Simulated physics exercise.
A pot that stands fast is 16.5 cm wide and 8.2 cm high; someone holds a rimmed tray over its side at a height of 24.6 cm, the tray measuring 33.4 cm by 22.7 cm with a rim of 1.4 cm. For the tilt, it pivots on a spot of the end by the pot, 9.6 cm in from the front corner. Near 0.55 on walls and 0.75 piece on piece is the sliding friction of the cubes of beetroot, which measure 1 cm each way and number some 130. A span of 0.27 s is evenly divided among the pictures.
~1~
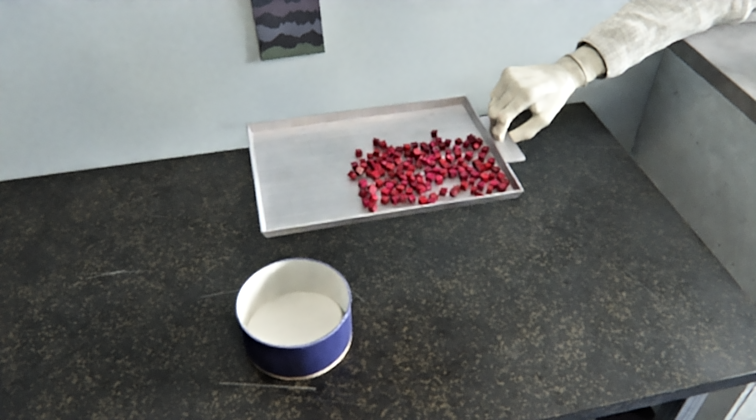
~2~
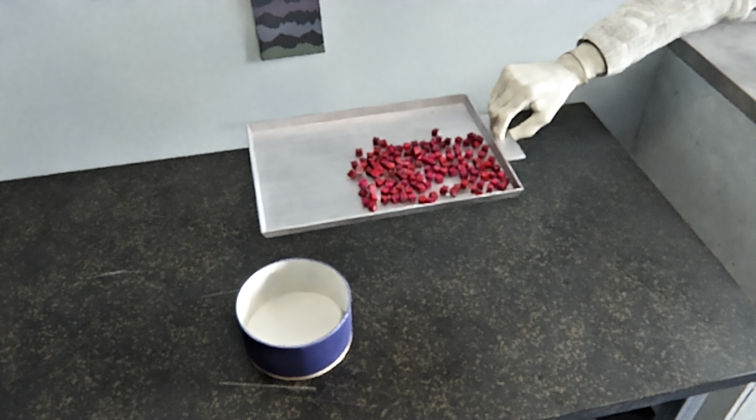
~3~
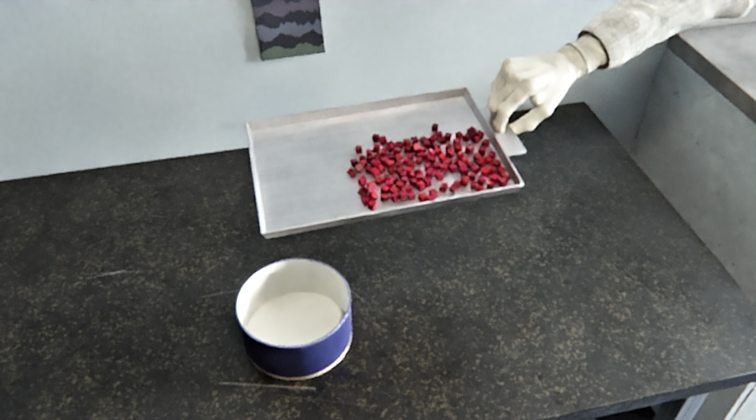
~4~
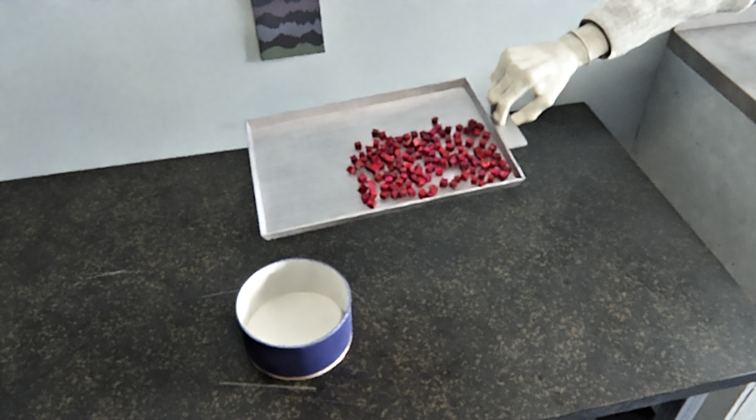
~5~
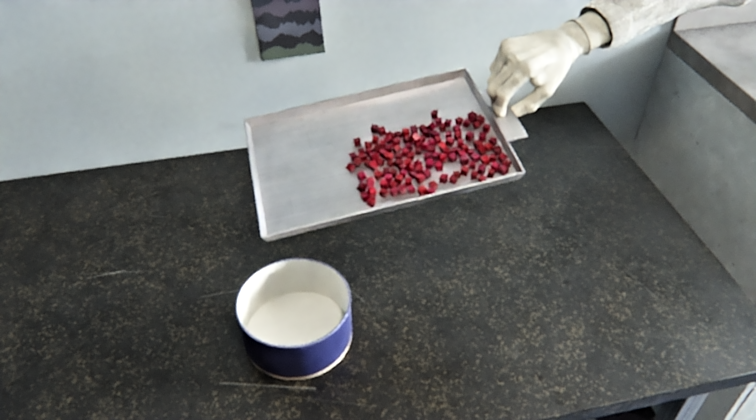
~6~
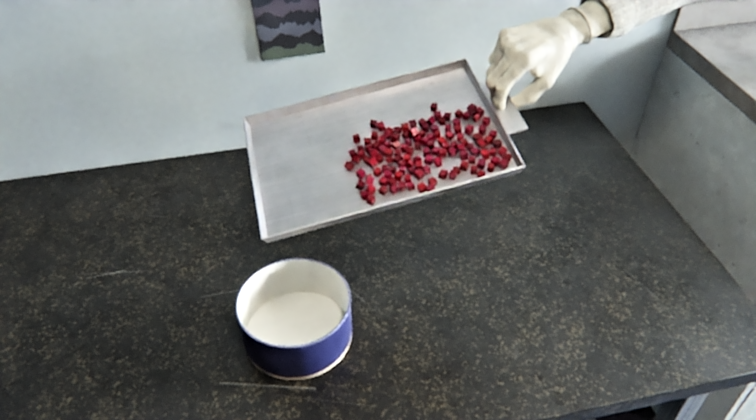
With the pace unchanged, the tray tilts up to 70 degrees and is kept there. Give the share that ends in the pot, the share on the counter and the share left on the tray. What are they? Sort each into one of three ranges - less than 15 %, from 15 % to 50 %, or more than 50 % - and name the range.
Ranges: Pot: From 15 % to 50 %; counter: From 15 % to 50 %; left on the tray: From 15 % to 50 %.
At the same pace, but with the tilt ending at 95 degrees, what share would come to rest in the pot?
I'd put it at close to 70 per cent.
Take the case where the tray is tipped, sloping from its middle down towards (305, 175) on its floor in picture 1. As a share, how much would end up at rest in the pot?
0 %.
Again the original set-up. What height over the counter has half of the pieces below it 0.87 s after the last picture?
The halfway line is at about 24 cm.
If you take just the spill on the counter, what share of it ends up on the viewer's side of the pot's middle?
Roughly 80 percent of the spill.
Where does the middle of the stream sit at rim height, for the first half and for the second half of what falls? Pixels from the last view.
Roughly (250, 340) to begin with, later roughly (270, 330).
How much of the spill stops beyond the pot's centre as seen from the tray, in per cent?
Near 90 in a hundred.
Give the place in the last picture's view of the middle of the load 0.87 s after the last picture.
Expected load position: Near (290, 225).
Then, 0.52 s after the last picture, tilt 39 degrees; the tray holds 100 %, the pot 0 %.
Then, 0.87 s after the last picture, tilt 58 degrees; the tray holds 75 %, the pot 0 %.
Then, 1.31 s after the last picture, tilt 70 degrees; the tray holds 40 %, the pot 30 %.
In the end, pot 40 %, counter 30 %, tray 30 %.
